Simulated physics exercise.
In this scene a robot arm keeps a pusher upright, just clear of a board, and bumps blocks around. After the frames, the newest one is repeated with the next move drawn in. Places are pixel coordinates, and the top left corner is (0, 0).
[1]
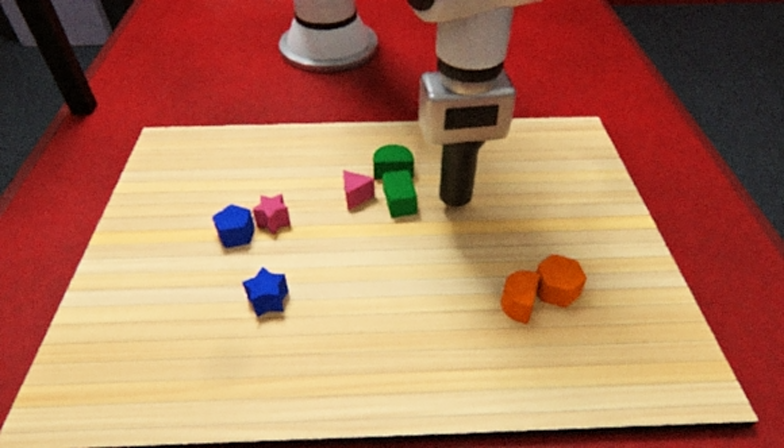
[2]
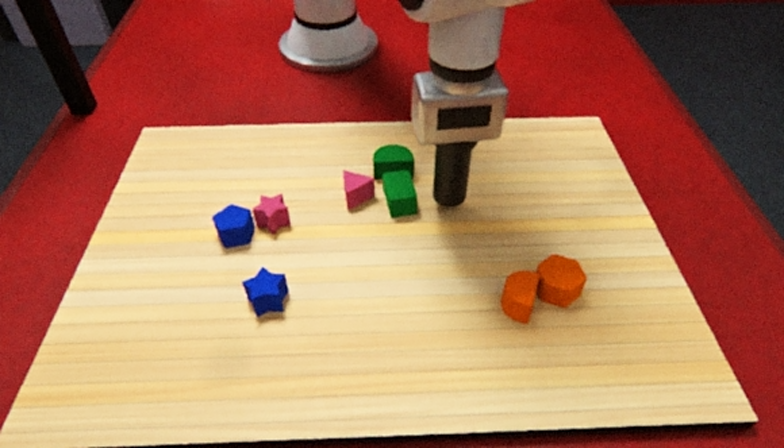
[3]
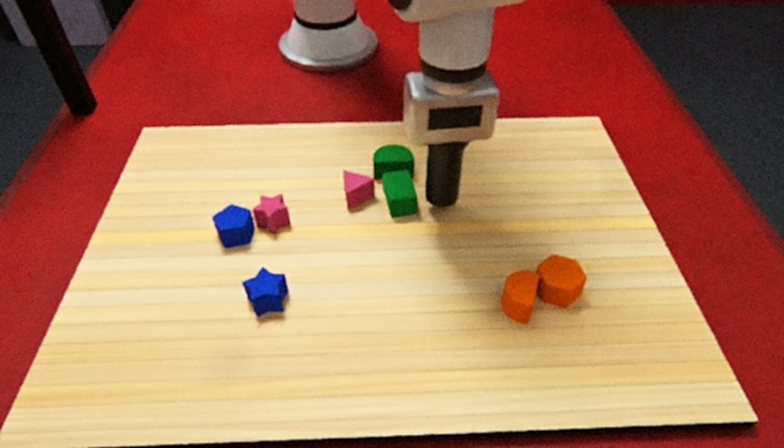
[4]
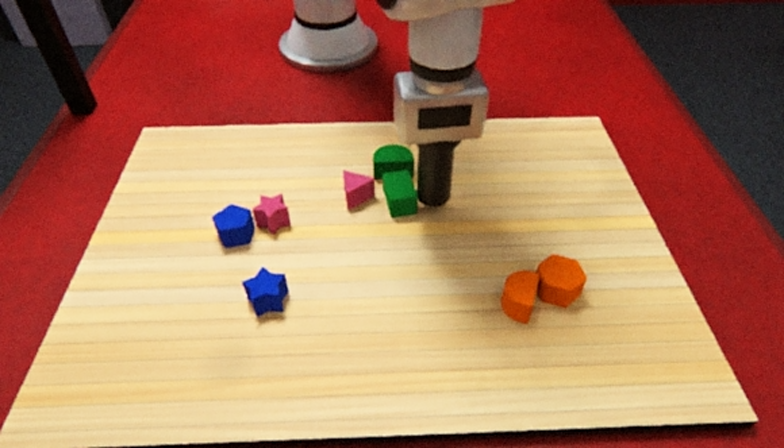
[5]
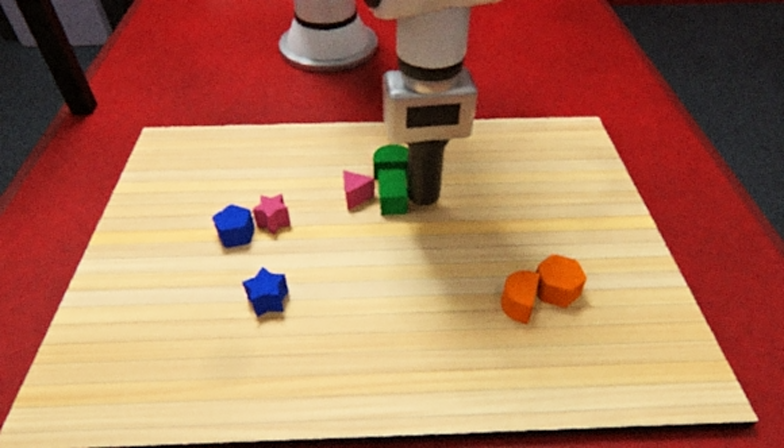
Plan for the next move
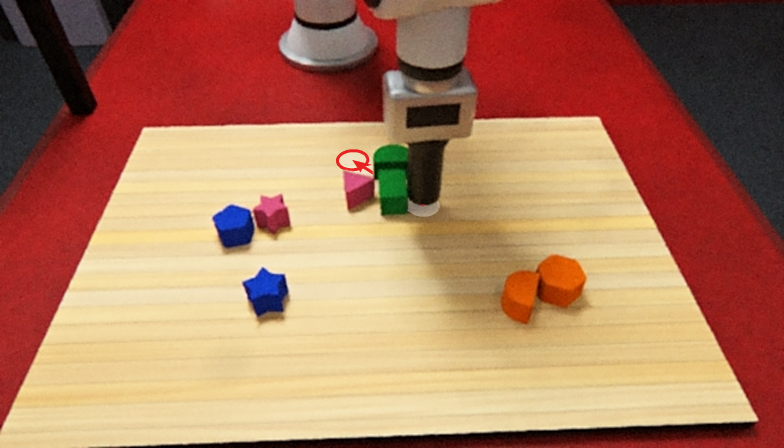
Robot arm sliding its dark pusher left across a wooden board and nudging a green block slightly beside a pink triangle.
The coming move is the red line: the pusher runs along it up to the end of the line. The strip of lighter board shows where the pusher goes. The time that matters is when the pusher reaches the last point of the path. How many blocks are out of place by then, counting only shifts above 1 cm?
A group of three or more is moved.
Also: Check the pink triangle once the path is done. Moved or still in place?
It gets pushed out of place.
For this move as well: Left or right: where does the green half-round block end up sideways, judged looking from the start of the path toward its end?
It is displaced to the right.
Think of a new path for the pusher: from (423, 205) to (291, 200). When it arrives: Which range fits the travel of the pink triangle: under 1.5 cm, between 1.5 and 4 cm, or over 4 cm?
Once the path ends, it will sit over 4 cm from where it is now.
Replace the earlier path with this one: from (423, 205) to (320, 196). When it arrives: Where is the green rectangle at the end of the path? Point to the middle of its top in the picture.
I'd place it at (295, 167), taking the centre of its top.
The drawn path runs from (423, 205) to (353, 160).
What follows on the original path. One third of the way, pusher at (398, 178); pink triangle at (343, 178), turned 45° anticlockwise; green rectangle at (368, 172); green half-round block at (391, 152), turned 15° clockwise.
Two thirds of the way, pusher at (374, 163); pink triangle at (332, 179), turned 90° anticlockwise; green rectangle at (347, 165), turned 35° anticlockwise; green half-round block at (382, 139), turned 30° clockwise.
At the end, pusher at (352, 149); pink triangle at (331, 180), turned 95° anticlockwise; green rectangle at (343, 164), turned 40° anticlockwise; green half-round block at (381, 136), turned 45° clockwise.
